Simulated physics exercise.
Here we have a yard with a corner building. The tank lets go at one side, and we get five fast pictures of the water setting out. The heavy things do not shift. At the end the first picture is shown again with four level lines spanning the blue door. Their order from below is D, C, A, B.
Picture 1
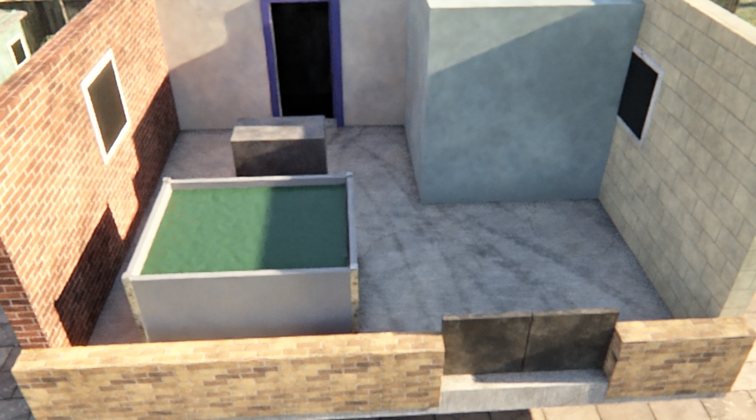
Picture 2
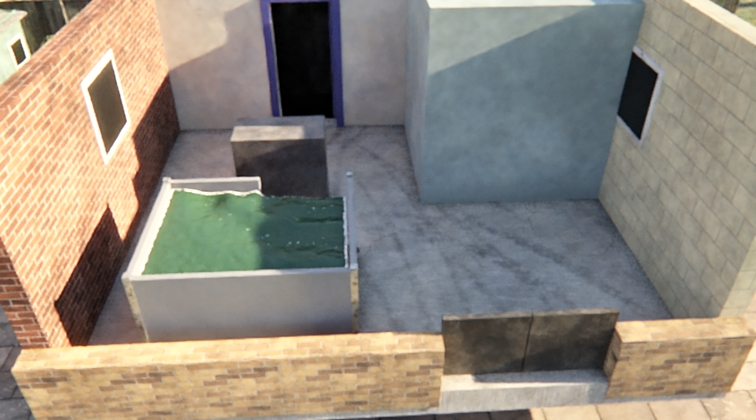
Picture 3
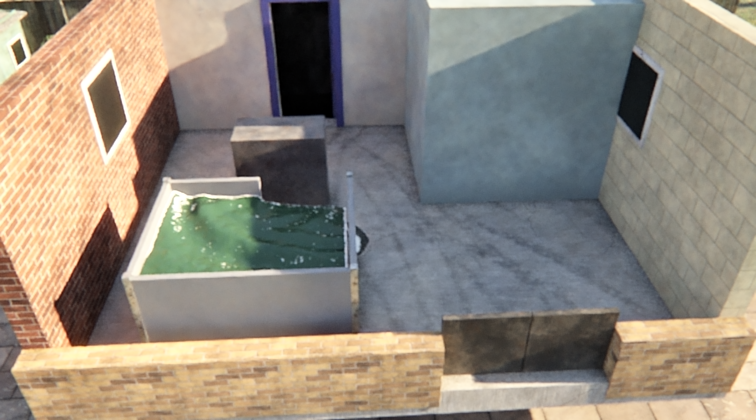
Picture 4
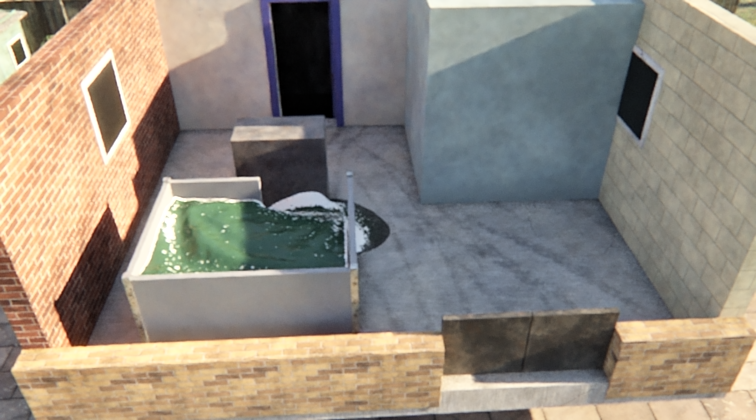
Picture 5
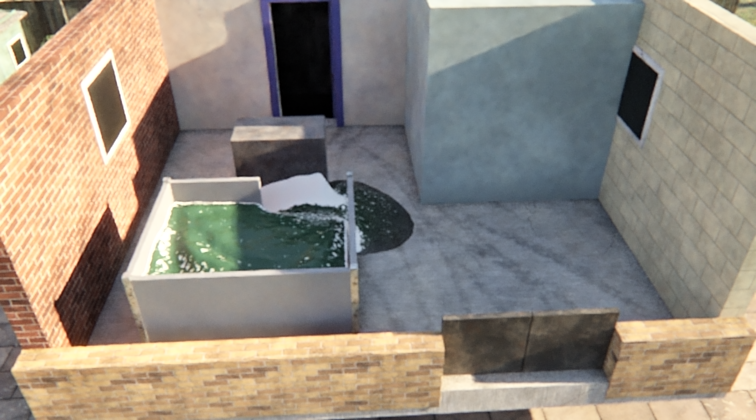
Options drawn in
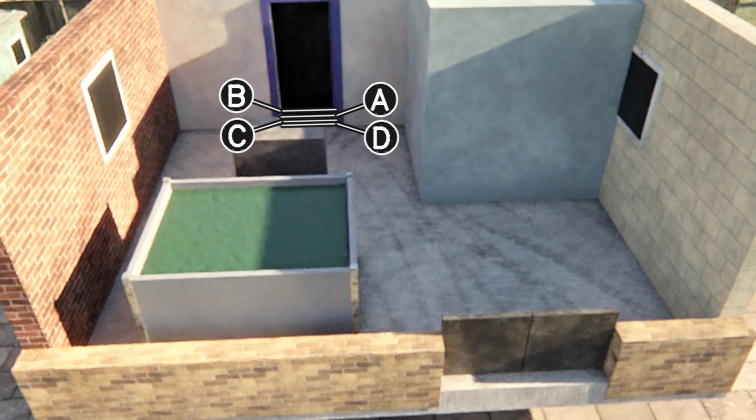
The video shows a walled yard with a blue doorway, a shut gate and a tank of still green water. Parts of the tank's rim disappear, the water churns with white foam, and some spreads across the ground behind and right.
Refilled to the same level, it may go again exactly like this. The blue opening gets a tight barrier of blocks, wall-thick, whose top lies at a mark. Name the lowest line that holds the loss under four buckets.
The limit is A.
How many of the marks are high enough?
Two.
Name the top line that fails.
It is C.
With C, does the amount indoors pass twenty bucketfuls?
No.
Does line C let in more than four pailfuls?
Yes.
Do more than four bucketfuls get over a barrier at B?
No.
In white, A at (308, 116); B at (308, 110); C at (309, 120); D at (309, 124); from the bottom up D, C, A, B.
Choosing A, a splash gets over, under a bucket.
Choosing B, nothing gets over.
Choosing C, about 7 bucketfuls get in.
Choosing D, some 25 bucketfuls get in.
